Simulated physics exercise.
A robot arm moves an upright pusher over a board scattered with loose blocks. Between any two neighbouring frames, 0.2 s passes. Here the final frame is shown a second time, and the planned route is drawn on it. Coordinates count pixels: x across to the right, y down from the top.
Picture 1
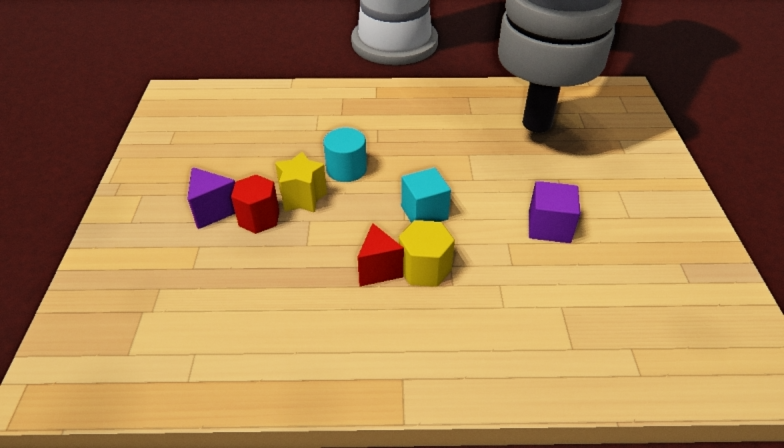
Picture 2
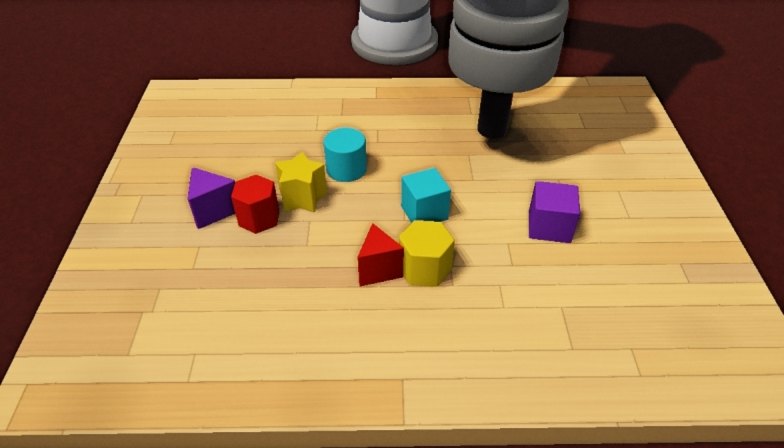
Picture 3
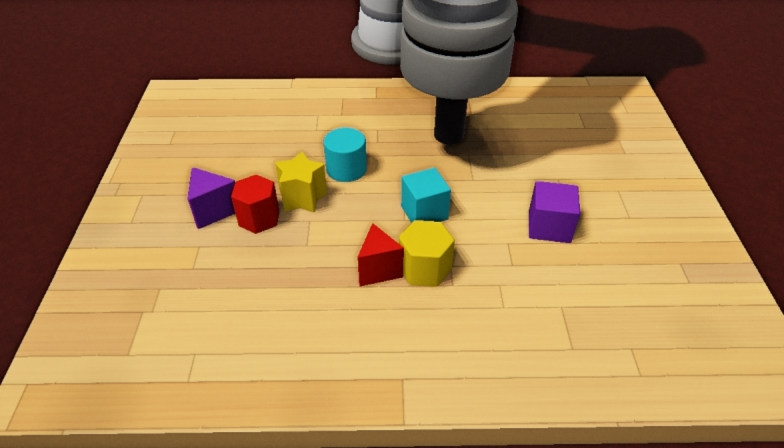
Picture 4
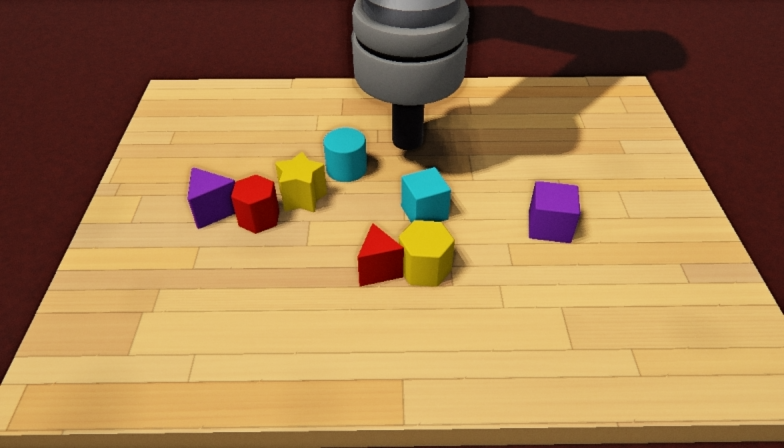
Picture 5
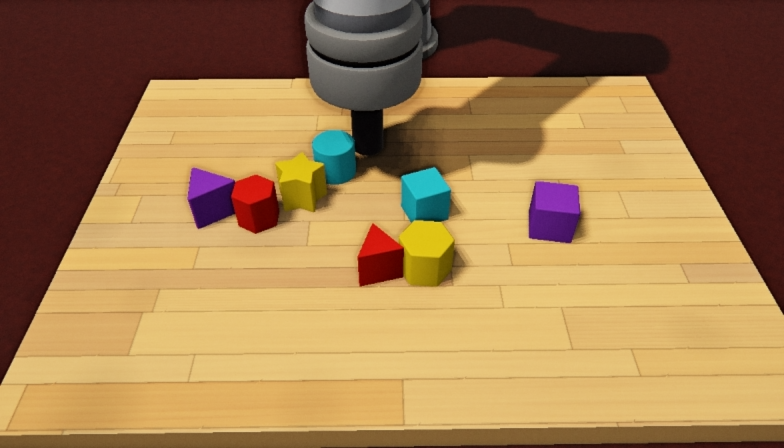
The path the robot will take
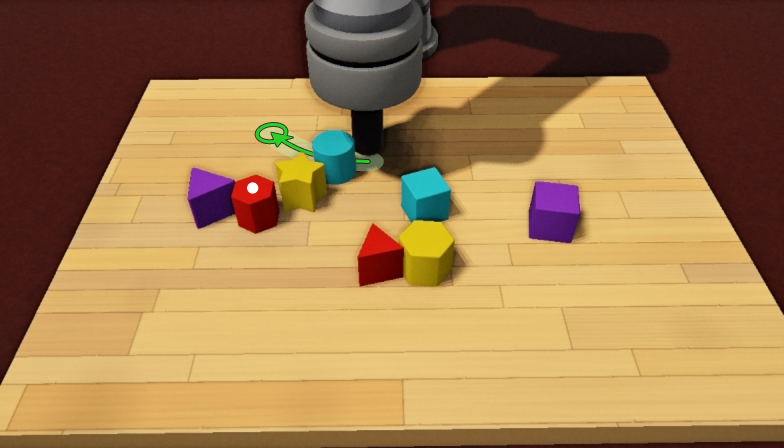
A robot arm with a black pusher tip moves left across the back of a wooden board scattered with colourful blocks, passing behind the turquoise cube, then nudges the turquoise cylinder slightly left toward the yellow star.
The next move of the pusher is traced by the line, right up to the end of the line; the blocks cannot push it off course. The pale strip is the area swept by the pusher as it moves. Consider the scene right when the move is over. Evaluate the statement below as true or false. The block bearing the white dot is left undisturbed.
True
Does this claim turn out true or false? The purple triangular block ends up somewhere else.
That claim is false.
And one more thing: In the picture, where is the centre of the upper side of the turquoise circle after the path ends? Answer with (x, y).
Its top middle is near (287, 144).
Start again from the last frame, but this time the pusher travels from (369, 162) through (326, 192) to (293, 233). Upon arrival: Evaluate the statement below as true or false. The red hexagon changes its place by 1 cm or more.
The claim holds.
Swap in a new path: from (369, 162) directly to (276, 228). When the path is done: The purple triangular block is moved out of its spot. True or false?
It is false.
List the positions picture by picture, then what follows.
In the first picture, pusher tip at (537, 124); block tops, purple triangular block at (205, 181); red hexagon at (253, 188); yellow star at (298, 168); turquoise circle at (345, 139).
In the second picture, pusher at (492, 130); blocks unchanged.
In the third picture, pusher at (449, 136); blocks unchanged.
In the fourth picture, pusher at (408, 141); blocks unchanged.
In the fifth picture, pusher at (368, 147); purple triangular block at (205, 181); red hexagon at (253, 188); yellow star at (298, 168); turquoise circle at (333, 141).
Path on the board, from (369, 162) via (330, 158) and (297, 148), ending at (272, 133); the dot is on the red hexagon.
The first path, step by step. One third of the way, pusher at (328, 143); yellow star at (292, 171), turned 30° anticlockwise; turquoise circle at (298, 144).
Two thirds of the way, pusher at (293, 133); yellow star at (291, 172), turned 35° anticlockwise; turquoise circle at (287, 144).
At the end, pusher at (269, 118); purple triangular block in place; red hexagon in place; yellow star at (291, 172), turned 35° anticlockwise; turquoise circle at (287, 144).
